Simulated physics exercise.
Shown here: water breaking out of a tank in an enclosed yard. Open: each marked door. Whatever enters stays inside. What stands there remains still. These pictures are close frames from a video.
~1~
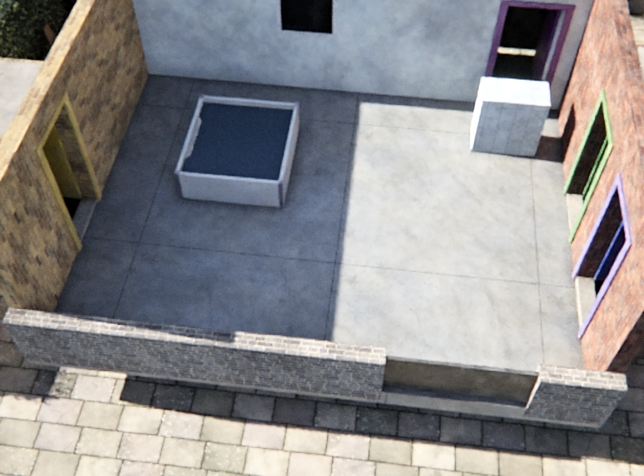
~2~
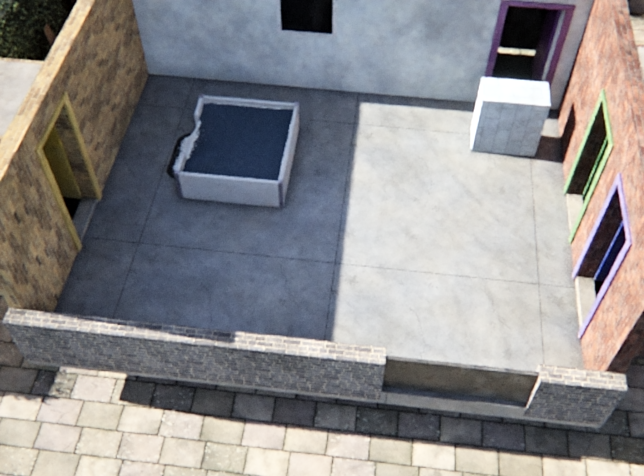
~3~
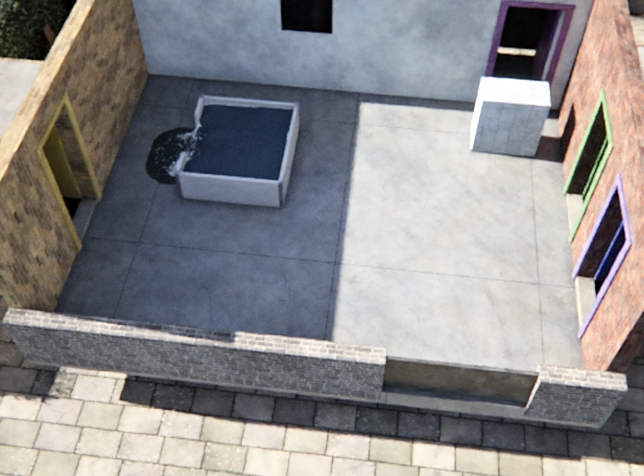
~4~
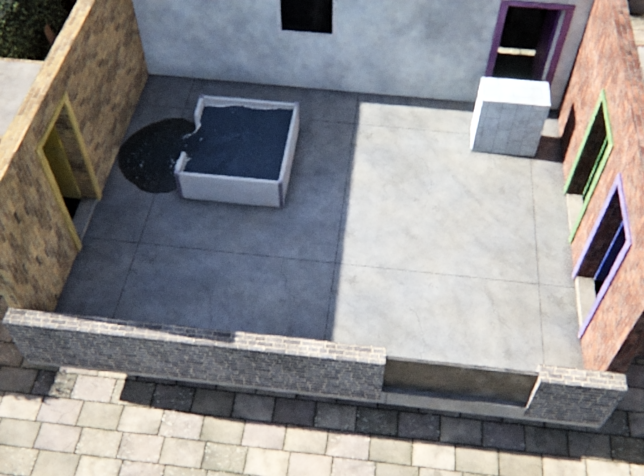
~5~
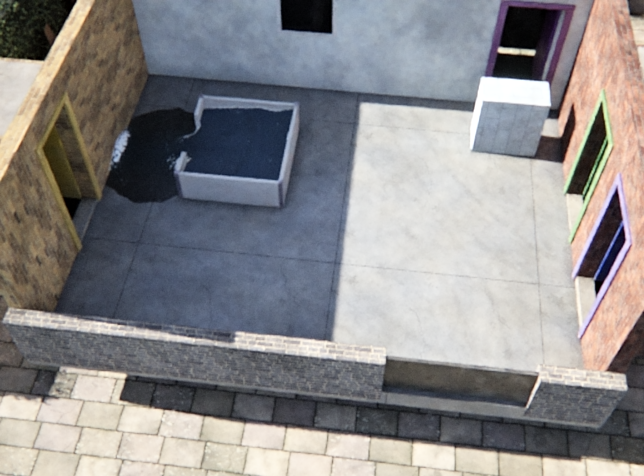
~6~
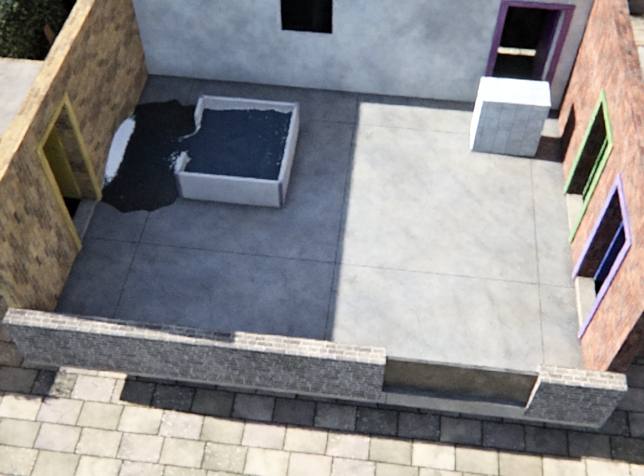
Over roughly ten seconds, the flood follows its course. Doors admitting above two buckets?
Blue door not above, green door not above, purple door not above, yellow door not above.
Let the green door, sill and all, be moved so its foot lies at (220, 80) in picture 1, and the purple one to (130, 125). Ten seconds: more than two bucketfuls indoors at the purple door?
The purple door exceeds it.
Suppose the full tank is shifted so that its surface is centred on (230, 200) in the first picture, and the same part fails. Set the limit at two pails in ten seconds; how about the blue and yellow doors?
Blue door misses it, yellow door tops it.
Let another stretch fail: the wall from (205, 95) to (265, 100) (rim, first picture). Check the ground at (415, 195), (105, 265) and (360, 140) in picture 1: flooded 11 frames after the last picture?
So: Spared, then spared, then wetted.
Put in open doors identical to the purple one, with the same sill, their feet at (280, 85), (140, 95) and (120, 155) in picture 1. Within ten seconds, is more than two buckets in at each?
In order: Stays within it, tops the limit, tops the limit.
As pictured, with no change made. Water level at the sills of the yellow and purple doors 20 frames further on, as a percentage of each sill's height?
First 90 percent, then 0 percent.
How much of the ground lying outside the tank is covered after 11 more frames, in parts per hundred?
It comes out near 15 percent.
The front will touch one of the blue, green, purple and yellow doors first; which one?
My answer is the yellow one.
A moment on, water covers 10 % of the floor; the blue door not reached, the green door not reached, the purple door not reached, the yellow door wet at the sill, nothing in.
Next, water covers 15 % of the floor; the blue door not reached, the green door not reached, the purple door not reached, the yellow door under two buckets in.
Then, water covers 30 % of the floor; the blue door not reached, the green door not reached, the purple door not reached, the yellow door under two buckets in.
Later, water covers 55 % of the floor; the blue door not reached, the green door not reached, the purple door wet at the sill, nothing in, the yellow door under two buckets in.
In the end, water covers 85 % of the floor; the blue door wet at the sill, nothing in, the green door wet at the sill, nothing in, the purple door under two buckets in, the yellow door under two buckets in.
